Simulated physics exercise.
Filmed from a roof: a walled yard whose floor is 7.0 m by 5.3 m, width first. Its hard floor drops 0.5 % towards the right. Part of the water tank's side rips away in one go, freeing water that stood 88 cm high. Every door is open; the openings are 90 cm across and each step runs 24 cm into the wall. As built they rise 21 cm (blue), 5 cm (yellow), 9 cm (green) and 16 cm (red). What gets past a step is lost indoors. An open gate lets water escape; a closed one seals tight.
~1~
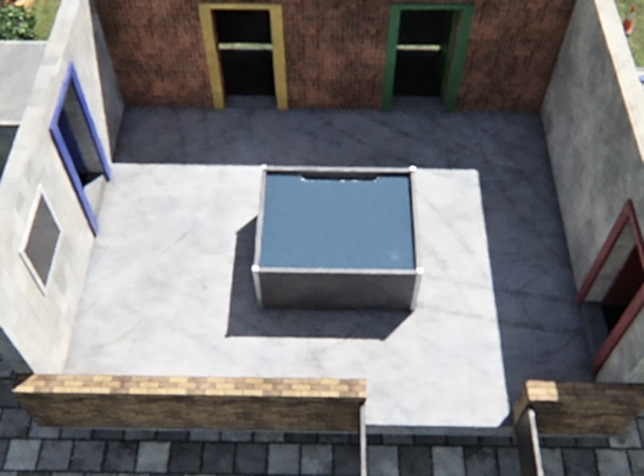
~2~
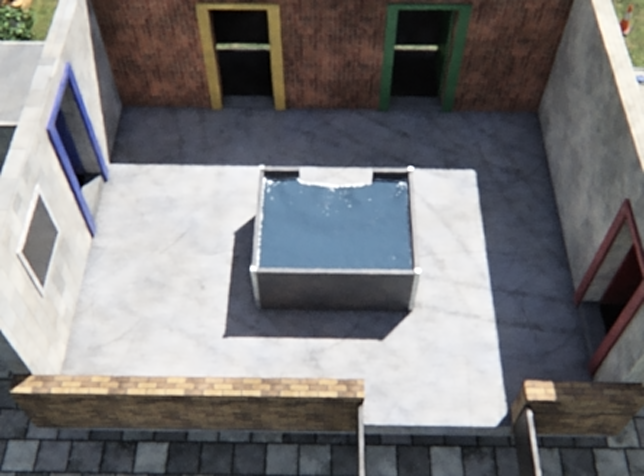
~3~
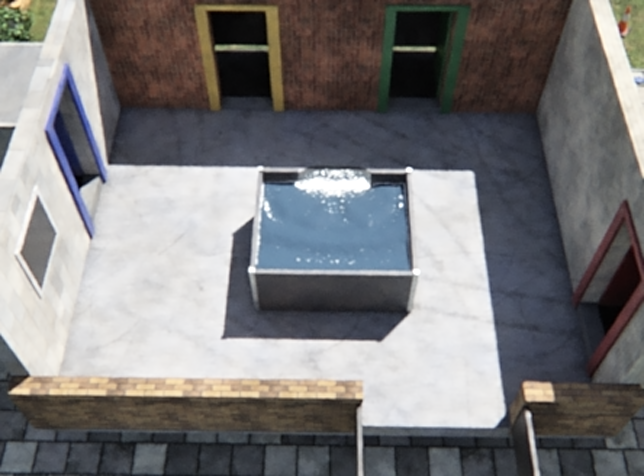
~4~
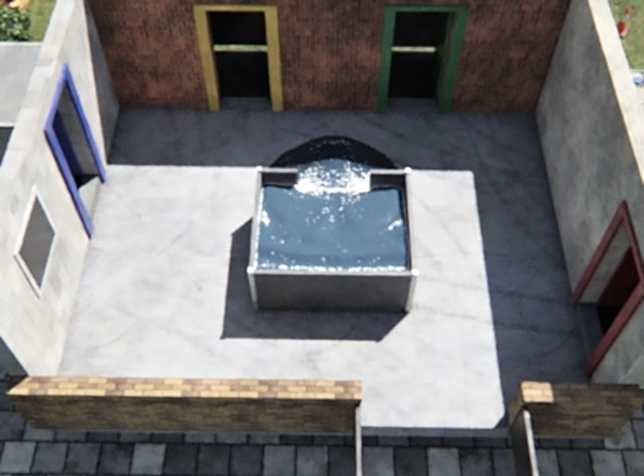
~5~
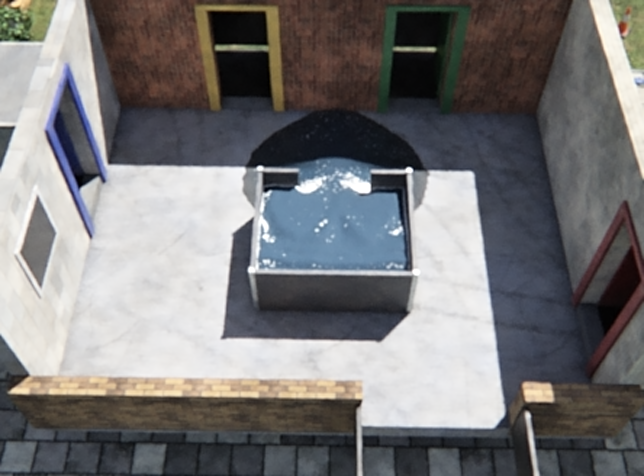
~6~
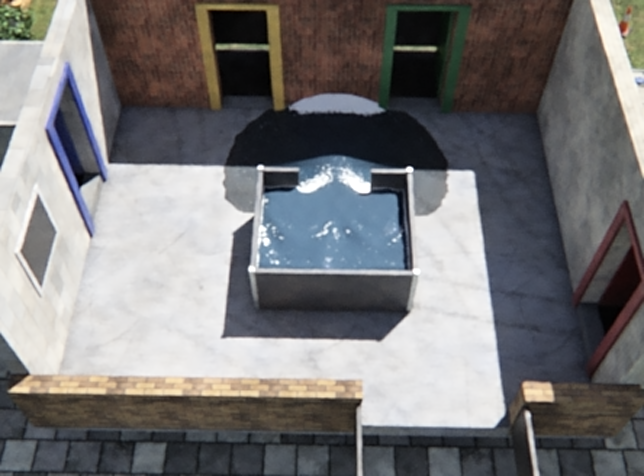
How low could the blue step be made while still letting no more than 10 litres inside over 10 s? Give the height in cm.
It would have to be roughly 6 cm high.
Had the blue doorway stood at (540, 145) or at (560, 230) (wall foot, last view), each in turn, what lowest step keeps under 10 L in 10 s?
About 26 and 5.5 cm.
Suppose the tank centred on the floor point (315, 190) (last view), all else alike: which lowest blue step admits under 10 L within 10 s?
Some 10.0 cm.
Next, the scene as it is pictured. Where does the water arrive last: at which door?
Last comes the red one.
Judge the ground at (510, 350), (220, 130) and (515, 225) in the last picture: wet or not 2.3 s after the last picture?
In turn: Dry, wet, wet.
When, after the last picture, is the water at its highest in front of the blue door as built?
Near 3.0 s.
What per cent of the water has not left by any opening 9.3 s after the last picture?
Roughly 74 in a hundred.
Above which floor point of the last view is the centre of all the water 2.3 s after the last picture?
Around (331, 187).
Then, 0.7 s after the last picture water covers 25 % of the floor, deepest (47 cm) near (336, 113); it has not reached the blue door.
Then, 2.3 s after the last picture water covers 40 % of the floor, deepest (30 cm) near (530, 124); 7 cm at the blue door, 0 litres in over its 21 cm step.
Then, 9.3 s after the last picture water covers 100 % of the floor, deepest (10 cm) near (540, 384); 4 cm at the blue door, 0 litres in over its 21 cm step.
At the blue door as built, the water peaked near 9 cm, 3.1 s after the last picture.
With a step of 4.5 cm, 21 litres would have come in within the 10 s; with 6.5 cm, 6 litres. So under 10 litres takes about 6 cm.
